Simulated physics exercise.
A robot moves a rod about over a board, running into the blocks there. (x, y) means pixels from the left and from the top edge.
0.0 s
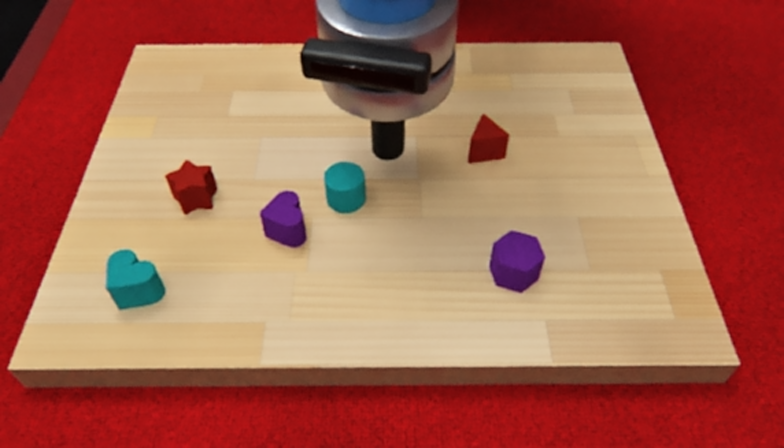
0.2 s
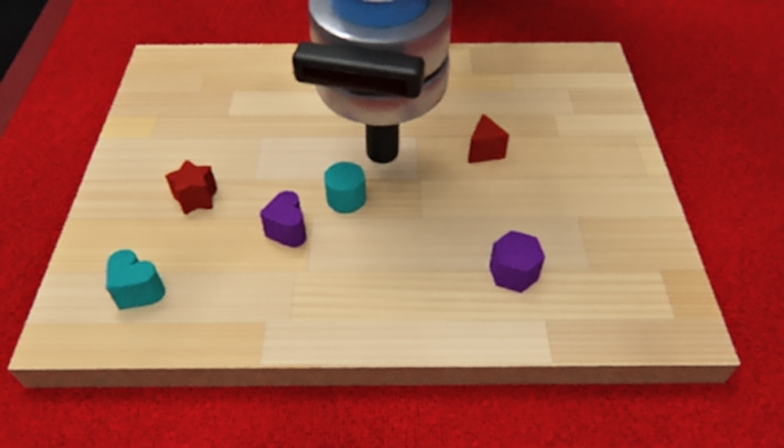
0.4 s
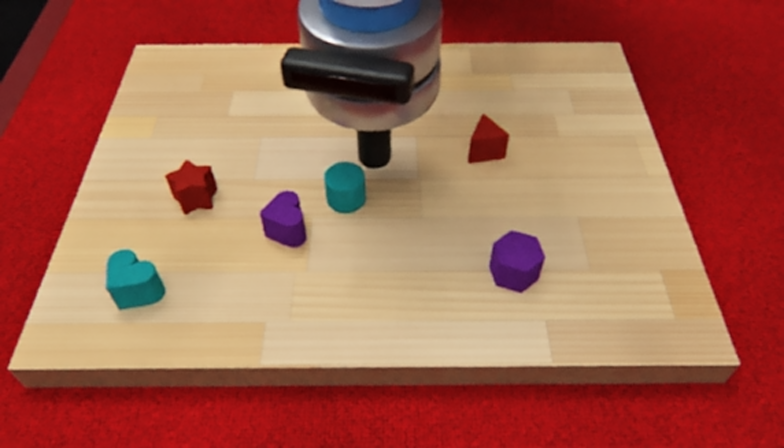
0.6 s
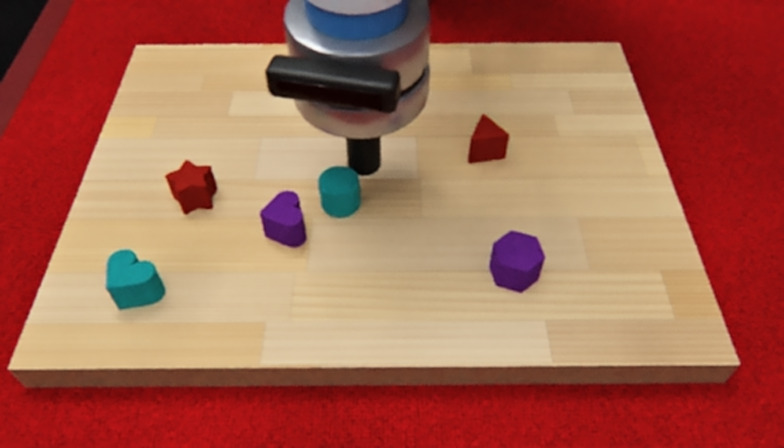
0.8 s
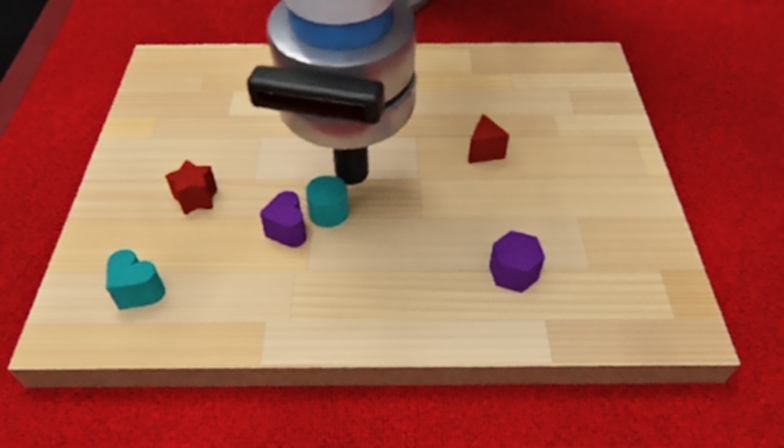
A robot's dark rod moves left and toward the viewer over a wooden board, meets the turquoise round block and pushes it the same way, close to the purple heart-shaped block, while the other blocks stay still.
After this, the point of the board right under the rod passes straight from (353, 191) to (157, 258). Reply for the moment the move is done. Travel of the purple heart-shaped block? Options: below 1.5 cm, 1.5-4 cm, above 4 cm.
The purple heart-shaped block ends up quite far away, over 4 cm.
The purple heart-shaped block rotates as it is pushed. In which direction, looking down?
The purple heart-shaped block rotates counterclockwise.
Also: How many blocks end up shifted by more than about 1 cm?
Once the path ends, two blocks will have shifted.
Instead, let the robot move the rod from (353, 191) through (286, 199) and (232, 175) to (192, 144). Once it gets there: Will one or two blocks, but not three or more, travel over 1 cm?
In short: Yes.
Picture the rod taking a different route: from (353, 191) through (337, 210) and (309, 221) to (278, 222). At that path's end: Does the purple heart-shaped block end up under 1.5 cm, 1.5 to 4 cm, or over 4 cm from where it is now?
Upwards of 4 cm.
The first path, step by step. One third of the way, rod (288, 196); purple heart-shaped block (250, 227); turquoise circle (288, 218).
Two thirds of the way, rod (221, 218); purple heart-shaped block (233, 240), turned 65° anticlockwise; turquoise circle (286, 220).
At the end, rod (150, 242); turquoise heart-shaped block unmoved; purple heart-shaped block (233, 240), turned 65° anticlockwise; turquoise circle (286, 220).
